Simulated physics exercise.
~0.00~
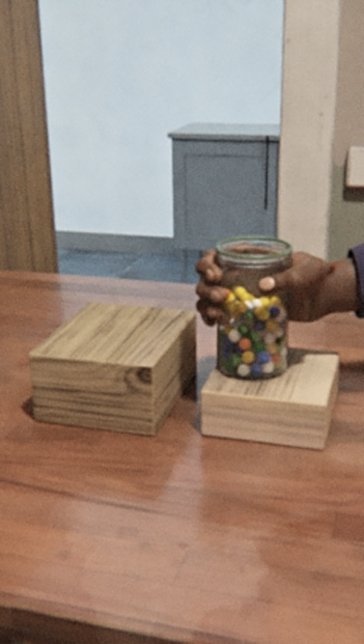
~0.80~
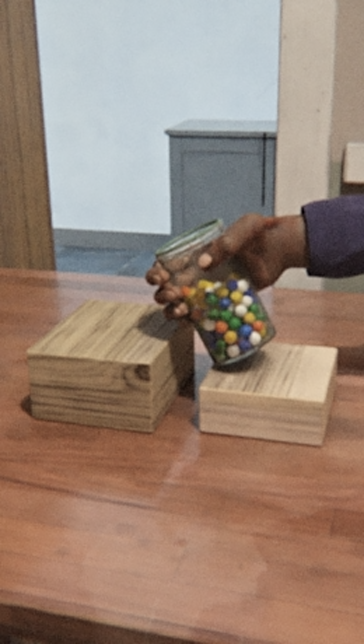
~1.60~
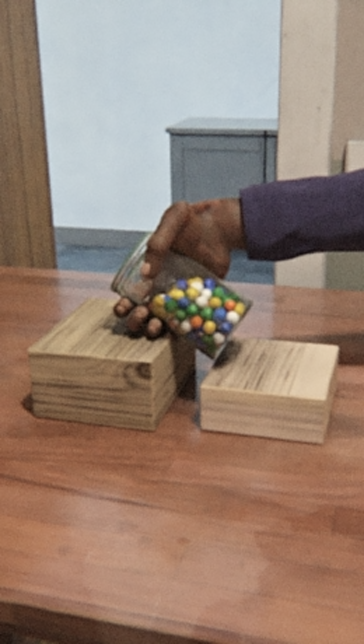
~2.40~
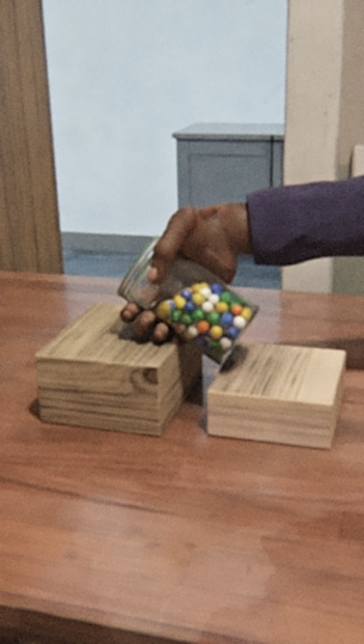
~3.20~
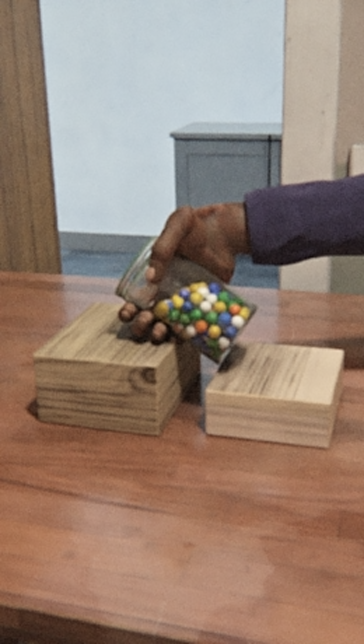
A hand in a purple sleeve held a glass jar partly filled with colourful beads upright on the smaller wooden block, then tilted it left until it leaned against the larger block, where the hand kept it, with the beads still inside.
